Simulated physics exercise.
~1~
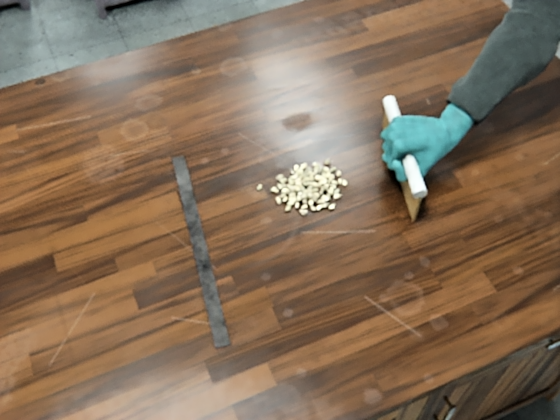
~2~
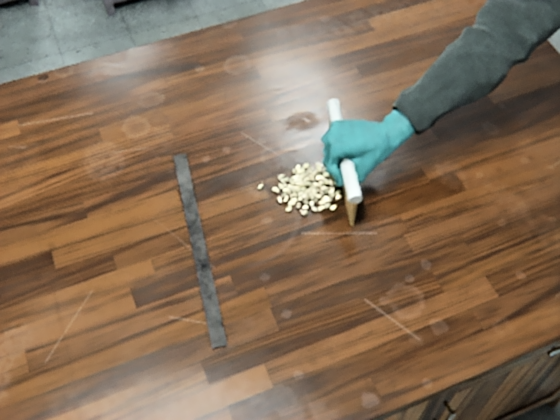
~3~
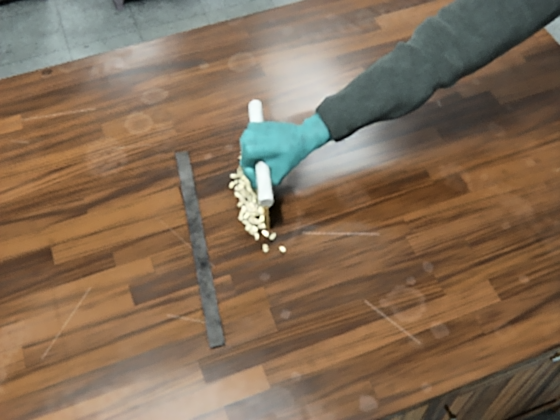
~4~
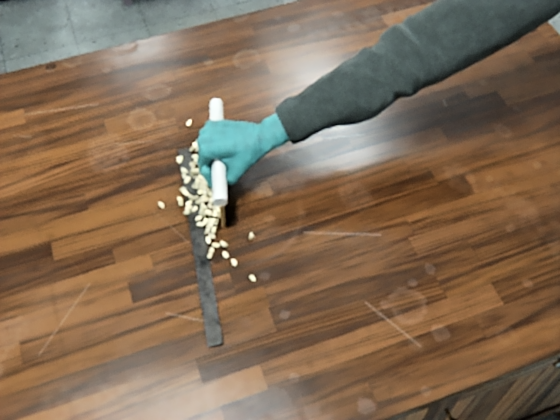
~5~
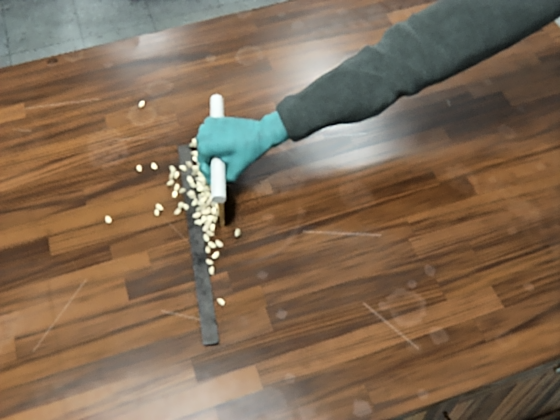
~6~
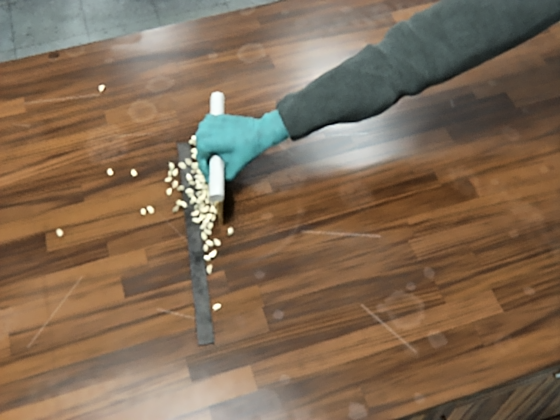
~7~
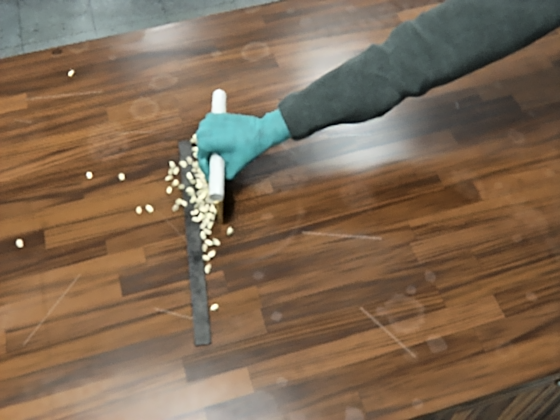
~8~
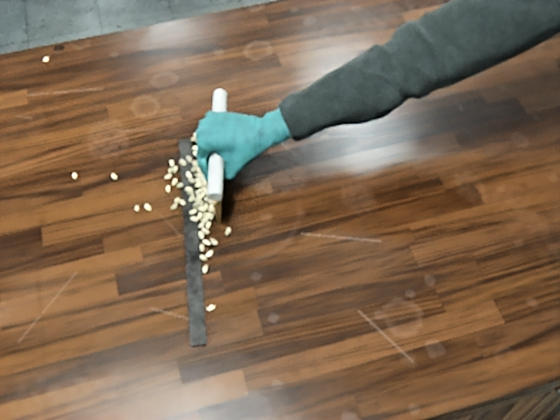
At the start, a teal-gloved hand in a grey sleeve holds a scraper with a white handle upright on a wooden worktop, to the right of a small pile of white beans. A dark, narrow strip lies across the wood further left. The hand sweeps the scraper leftwards, reaches the beans and pushes them into a bunched line toward the strip. At the strip the scraper stops, while the beans scatter and a few slide well past to the left. In the end, the hand stays still, with most beans clustered around the strip beside the blade.
